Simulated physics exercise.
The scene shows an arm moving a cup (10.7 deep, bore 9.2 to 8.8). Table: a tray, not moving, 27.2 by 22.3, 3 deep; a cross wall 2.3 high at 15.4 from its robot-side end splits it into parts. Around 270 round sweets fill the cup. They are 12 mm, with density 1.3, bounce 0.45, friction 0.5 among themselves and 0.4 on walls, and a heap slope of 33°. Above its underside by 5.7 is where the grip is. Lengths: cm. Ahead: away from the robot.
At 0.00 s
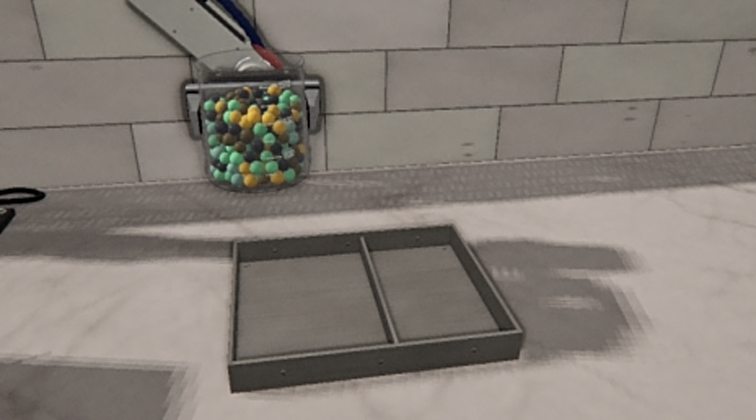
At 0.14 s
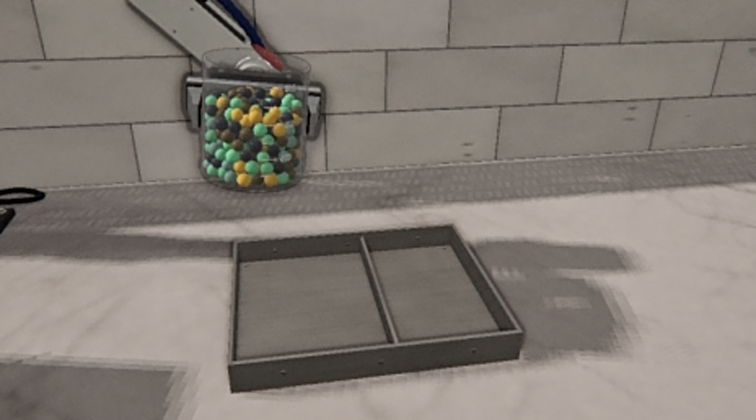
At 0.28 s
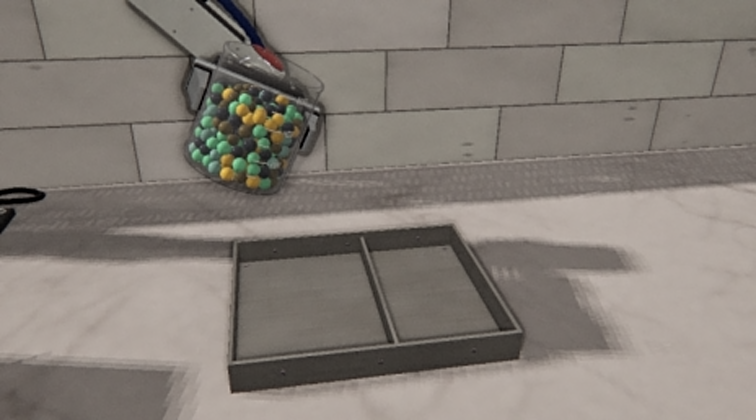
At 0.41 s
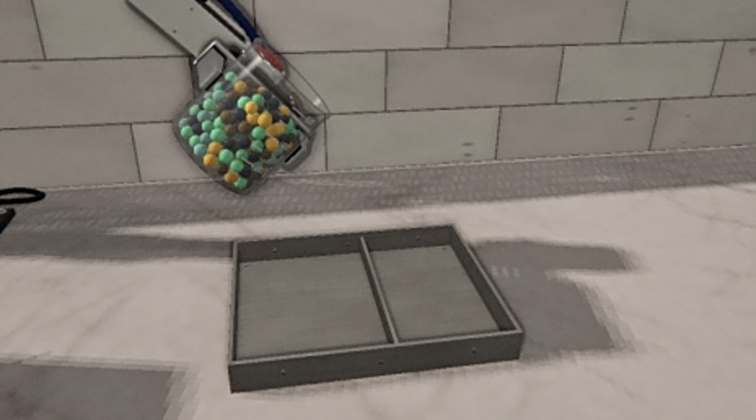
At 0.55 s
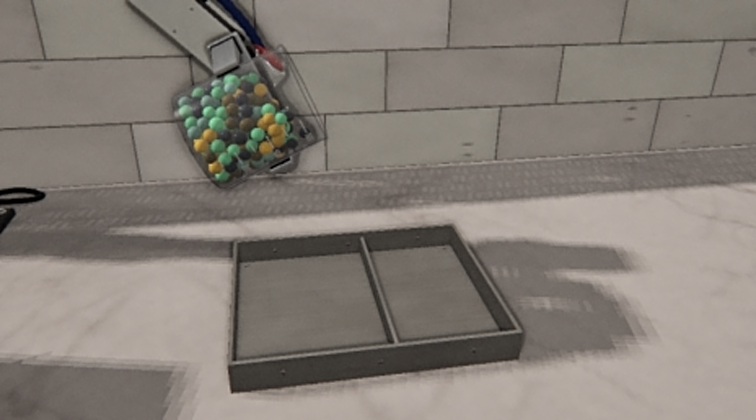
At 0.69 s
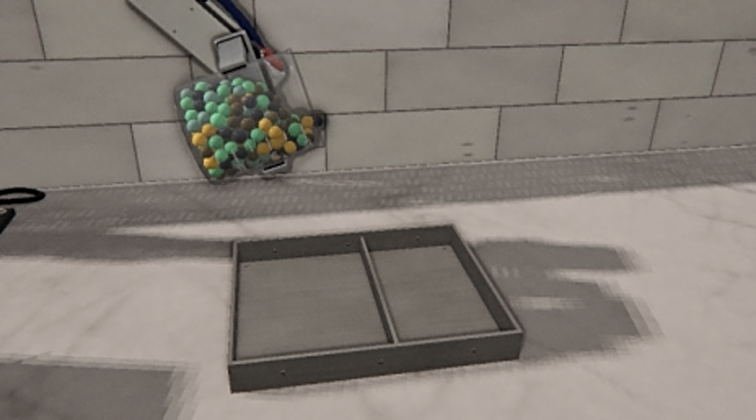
On a marbled counter by a brick-tiled wall, a robot arm steadily tilting a clear cup of multicoloured balls behind a divided grey tray.
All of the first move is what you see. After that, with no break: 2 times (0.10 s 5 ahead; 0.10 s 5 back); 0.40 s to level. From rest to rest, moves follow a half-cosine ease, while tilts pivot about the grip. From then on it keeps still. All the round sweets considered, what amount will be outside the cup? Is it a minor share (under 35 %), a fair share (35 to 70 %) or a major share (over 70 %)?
It is a fair share.
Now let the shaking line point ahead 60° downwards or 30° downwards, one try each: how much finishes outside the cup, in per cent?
Result: Approx. 15 % and 25 %, one try each.
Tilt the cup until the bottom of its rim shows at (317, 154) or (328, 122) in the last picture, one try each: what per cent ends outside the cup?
Near 85 and 25 in a hundred.
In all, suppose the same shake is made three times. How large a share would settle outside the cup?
That share would be near 60 percent.
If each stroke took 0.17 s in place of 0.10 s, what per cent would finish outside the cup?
That would give around 20 per cent.
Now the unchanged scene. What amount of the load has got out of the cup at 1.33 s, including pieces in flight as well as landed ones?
I'd put it at some 55 percent up to then.
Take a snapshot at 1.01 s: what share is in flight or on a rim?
I'd put it near 22 per cent.
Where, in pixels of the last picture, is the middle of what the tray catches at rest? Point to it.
Near (425, 294).
After 1.01 s, tilted 73° forward, highest piece 24 above the table; 180 in the cup, 24 in the far-side part, 7 in the robot-side part, 1 on the table or floor, 61 in flight or on a rim.
After 1.33 s, tilted 25° forward, highest piece 25 above the table; 123 in the cup, 94 in the far-side part, 37 in the robot-side part, 17 on the table or floor, 2 in flight or on a rim.
After 1.69 s, level, highest piece 23 above the table; 123 in the cup, 93 in the far-side part, 38 in the robot-side part, 19 on the table or floor.
After 2.74 s, level, highest piece 22 above the table; 123 in the cup, 93 in the far-side part, 38 in the robot-side part, 19 on the table or floor.
At rest, 123 in the cup, 93 in the far-side part, 38 in the robot-side part, 19 on the table or floor. That is 55 % outside the cup.
